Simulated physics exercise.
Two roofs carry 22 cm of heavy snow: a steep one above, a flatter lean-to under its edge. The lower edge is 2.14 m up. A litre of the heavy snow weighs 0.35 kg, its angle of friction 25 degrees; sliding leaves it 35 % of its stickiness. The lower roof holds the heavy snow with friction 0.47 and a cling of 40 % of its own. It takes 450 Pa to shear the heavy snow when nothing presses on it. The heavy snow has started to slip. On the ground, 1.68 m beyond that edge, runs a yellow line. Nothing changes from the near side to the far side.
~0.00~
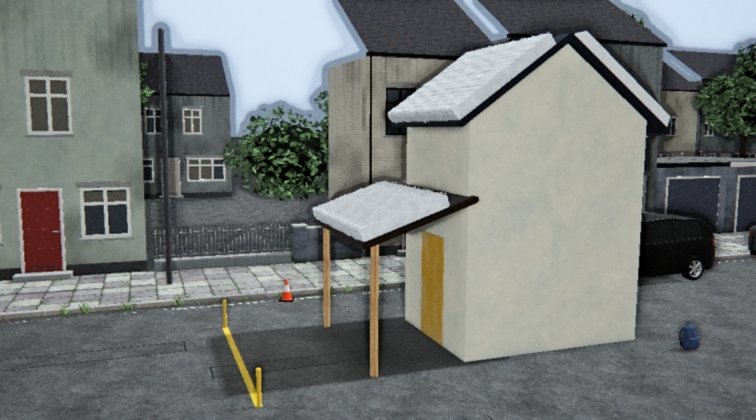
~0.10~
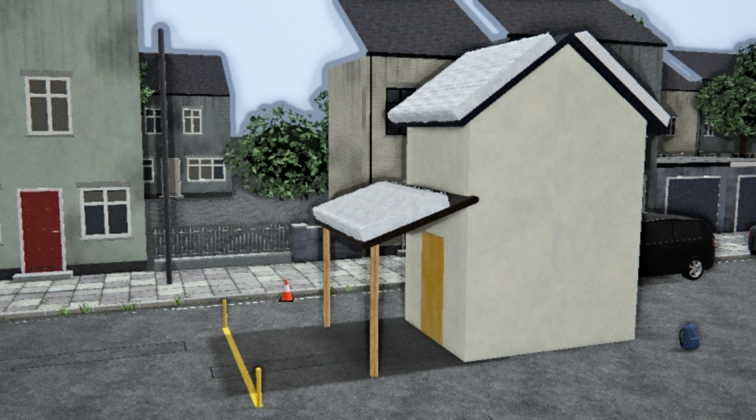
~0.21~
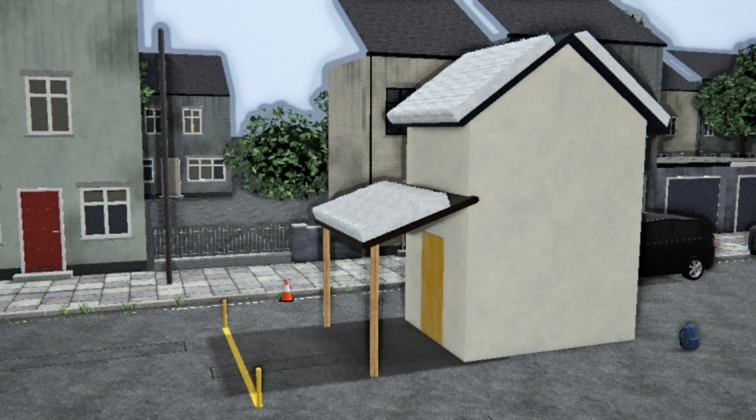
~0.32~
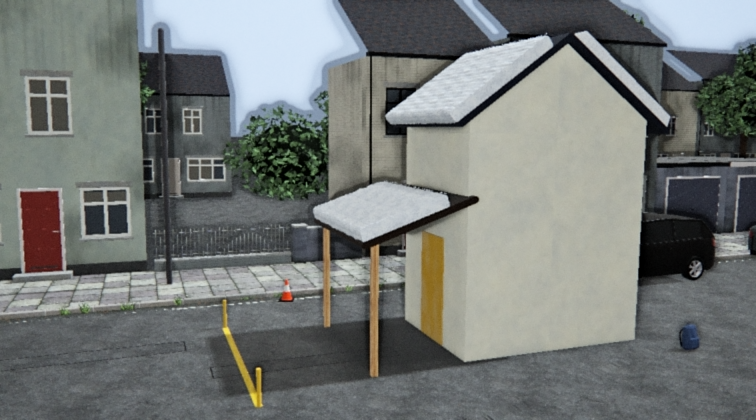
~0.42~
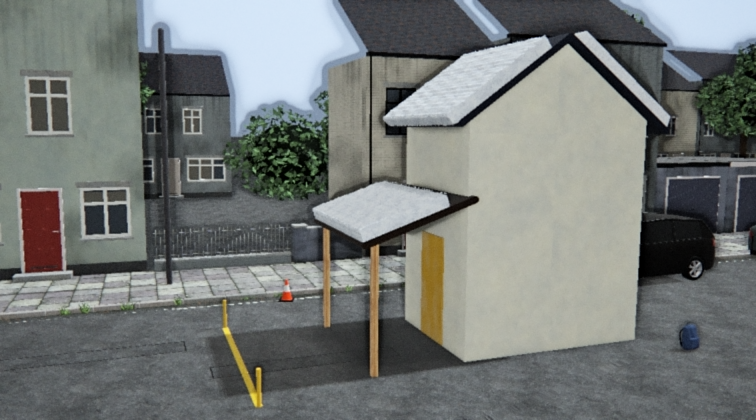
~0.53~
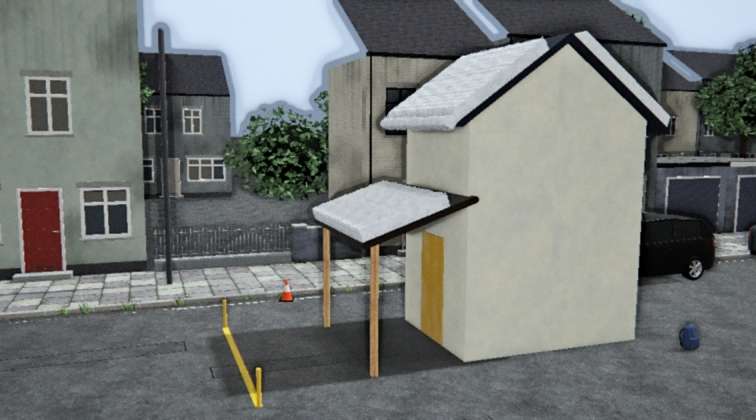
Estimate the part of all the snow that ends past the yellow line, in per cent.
Close to 12 per cent.
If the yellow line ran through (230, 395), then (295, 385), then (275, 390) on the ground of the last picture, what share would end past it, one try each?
In that order: 9 %, 30 %, 20 %.
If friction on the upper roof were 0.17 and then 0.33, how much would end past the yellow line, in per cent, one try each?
In turn about 40 %, 30 %.
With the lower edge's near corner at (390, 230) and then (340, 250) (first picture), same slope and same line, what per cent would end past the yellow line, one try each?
In that order: 20 %, 8 %.
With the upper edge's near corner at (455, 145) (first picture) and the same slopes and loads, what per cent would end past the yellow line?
Then about 1 %.
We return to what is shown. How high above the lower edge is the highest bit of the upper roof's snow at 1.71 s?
Some 2.2 m.
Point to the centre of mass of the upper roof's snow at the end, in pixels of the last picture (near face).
Around (318, 324).
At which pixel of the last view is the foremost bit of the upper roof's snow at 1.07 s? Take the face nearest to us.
At about (405, 207).
By 1.07 s, none is below the lower edge and 0 % is past the line.
By 1.71 s, none is below the lower edge and 0 % is past the line.
By 2.36 s, 7 % is below the lower edge and 0 % is past the line.
By 3.00 s, 57 % is below the lower edge and 5 % is past the line.
By 4.00 s, at the end, 60 % is below the lower edge and 12 % is past the line.
